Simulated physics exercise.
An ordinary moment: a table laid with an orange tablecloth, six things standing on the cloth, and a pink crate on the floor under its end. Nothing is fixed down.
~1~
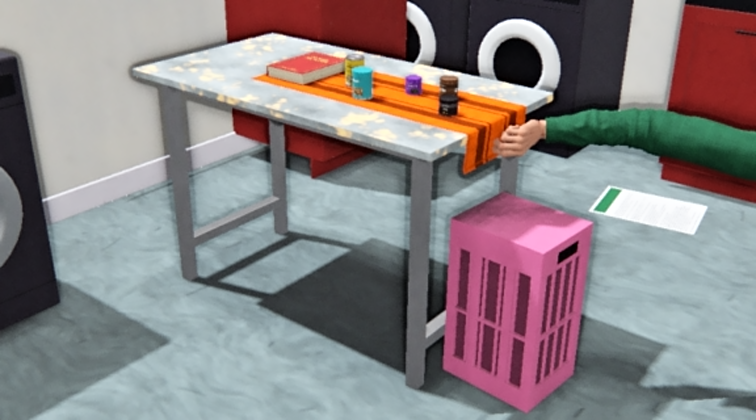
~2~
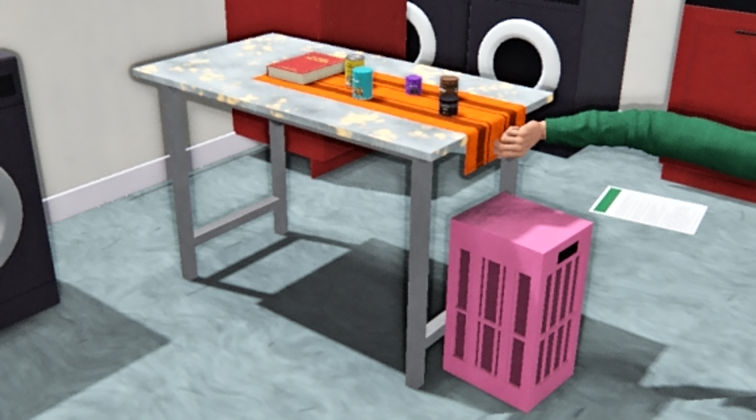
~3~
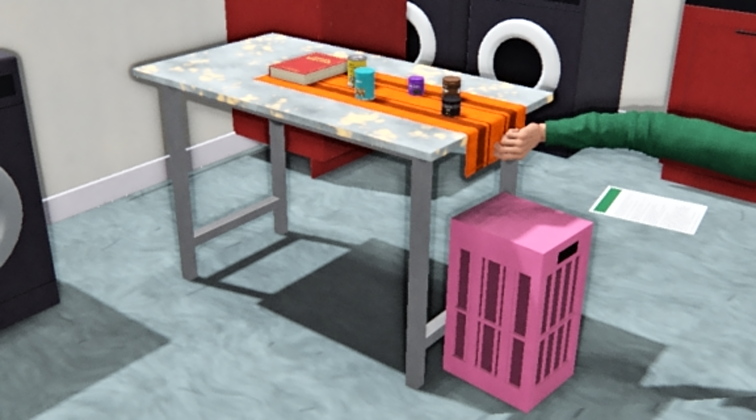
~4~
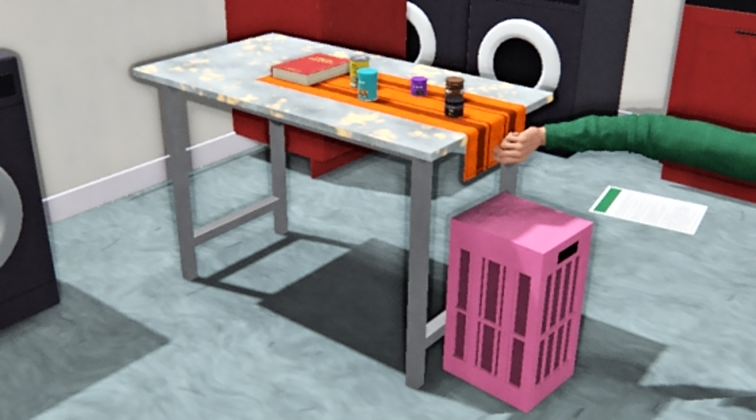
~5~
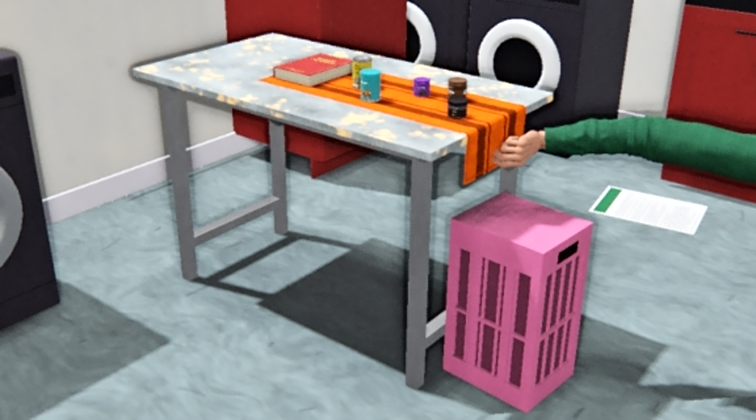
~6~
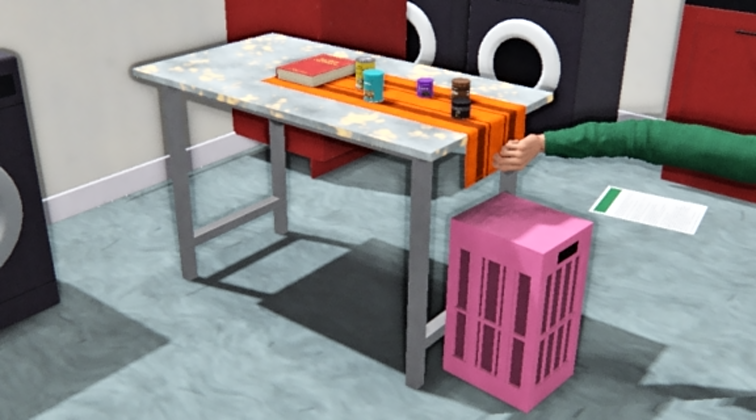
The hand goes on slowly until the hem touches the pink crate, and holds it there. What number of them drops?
The count of fallen things is one.
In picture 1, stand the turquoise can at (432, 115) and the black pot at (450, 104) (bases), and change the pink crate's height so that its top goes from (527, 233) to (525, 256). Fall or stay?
The turquoise can falls; the black pot tumbles off.
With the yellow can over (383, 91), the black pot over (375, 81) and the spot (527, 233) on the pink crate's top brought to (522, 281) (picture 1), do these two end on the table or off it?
The yellow can survives, the black pot survives.
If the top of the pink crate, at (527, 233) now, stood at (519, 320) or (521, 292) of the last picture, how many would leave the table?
It would be 4 and 3.
Soon after, hem near (494, 194); all still up.
After that, hem on the crate; black pot gone.
In the end, hem on the crate; black pot gone. It carries off one.
